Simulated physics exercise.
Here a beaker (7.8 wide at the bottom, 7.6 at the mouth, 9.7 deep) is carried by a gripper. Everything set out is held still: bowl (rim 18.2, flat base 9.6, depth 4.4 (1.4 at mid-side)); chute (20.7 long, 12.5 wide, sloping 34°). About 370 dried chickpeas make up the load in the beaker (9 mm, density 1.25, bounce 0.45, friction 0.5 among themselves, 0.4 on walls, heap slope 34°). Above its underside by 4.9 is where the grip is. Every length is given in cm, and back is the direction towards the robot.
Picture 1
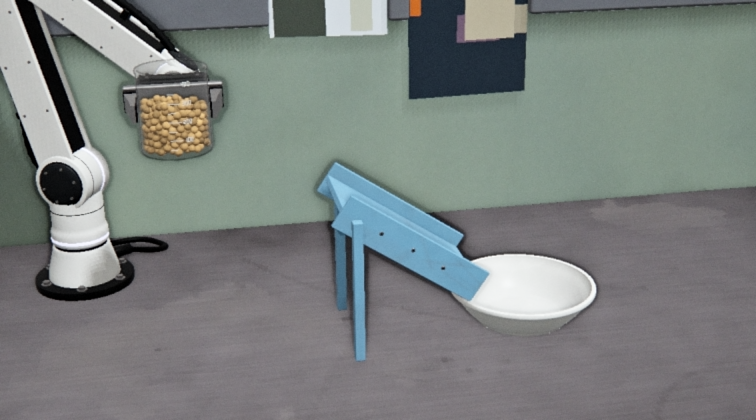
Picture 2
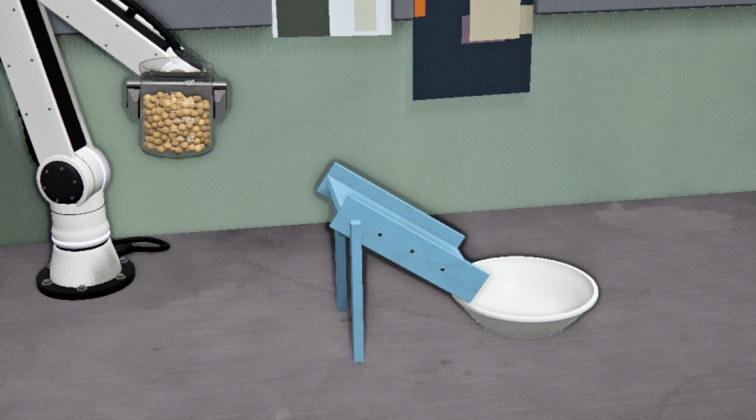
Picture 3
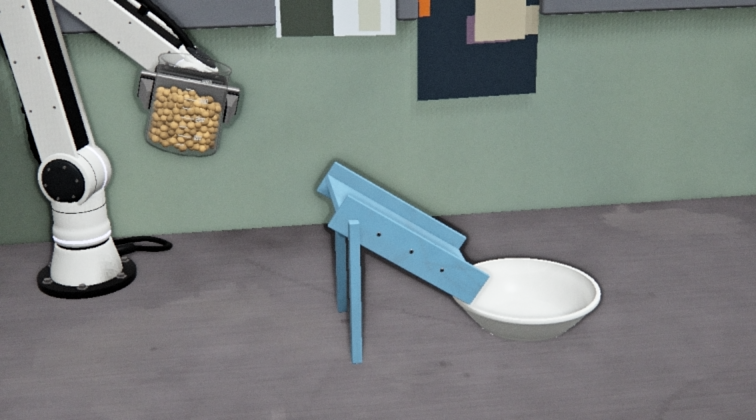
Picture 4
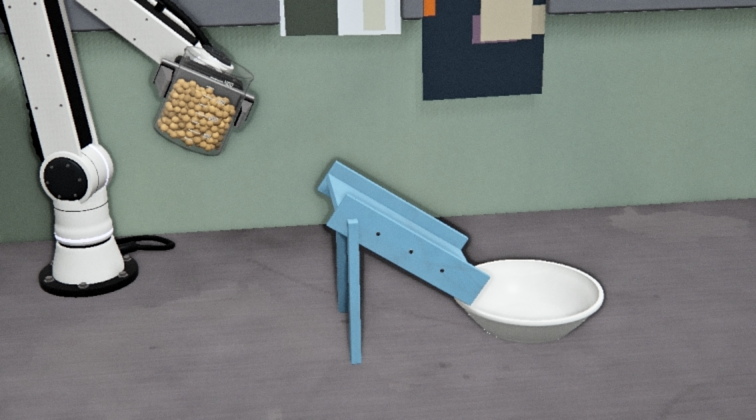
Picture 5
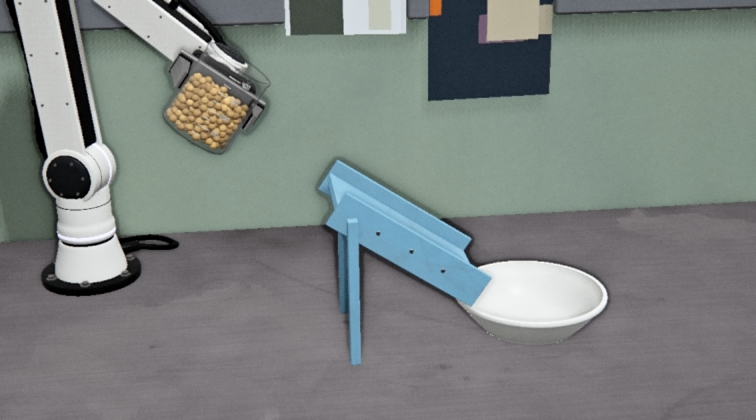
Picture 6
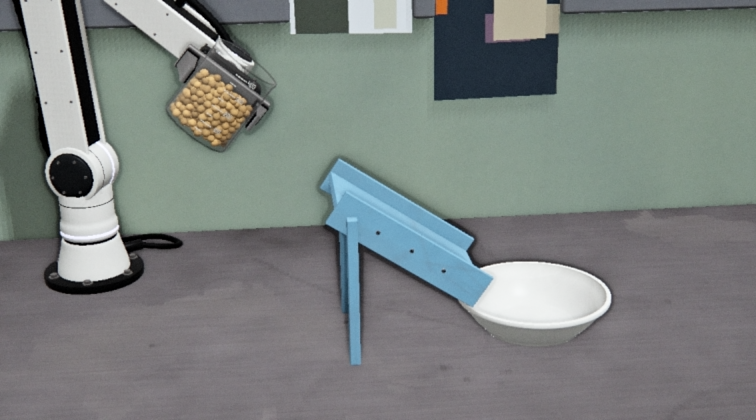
A clear beaker of dried chickpeas, carried by the gripper of a white robot arm, starts out level, then shifts to the right and slightly upward while tilting steadily toward the right. The chickpeas stay inside, and the blue sloping chute and white bowl beside it remain still on the grey surface.
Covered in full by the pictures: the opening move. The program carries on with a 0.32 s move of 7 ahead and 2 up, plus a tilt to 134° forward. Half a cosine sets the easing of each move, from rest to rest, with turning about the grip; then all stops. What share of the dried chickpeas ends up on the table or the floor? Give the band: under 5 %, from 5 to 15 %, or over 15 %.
The share falls over 15 %.
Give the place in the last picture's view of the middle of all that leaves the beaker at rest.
I'd say somewhere near (550, 315) in the final view.
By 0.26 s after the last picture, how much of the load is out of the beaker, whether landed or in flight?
Near 0 per cent so far.
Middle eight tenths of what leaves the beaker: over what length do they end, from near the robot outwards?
The stretch is some 40 cm.
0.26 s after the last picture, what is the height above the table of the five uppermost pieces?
About 38 cm.
Then, 0.13 s on, tilted 72° forward, highest piece 35 above the table; 374 in the beaker.
Then, 0.26 s on, tilted 125° forward, highest piece 38 above the table; 374 in the beaker.
Then, 0.52 s on, tilted 134° forward, highest piece 26 above the table; 63 in the bowl, 16 on the table or floor, 8 in the beaker, 287 on the chute or in flight.
Then, 1.57 s on, tilted 134° forward, highest piece 4 above the table; 287 in the bowl, 87 on the table or floor.
In the end, 287 in the bowl, 87 on the table or floor. That is 23 % on the table or floor.
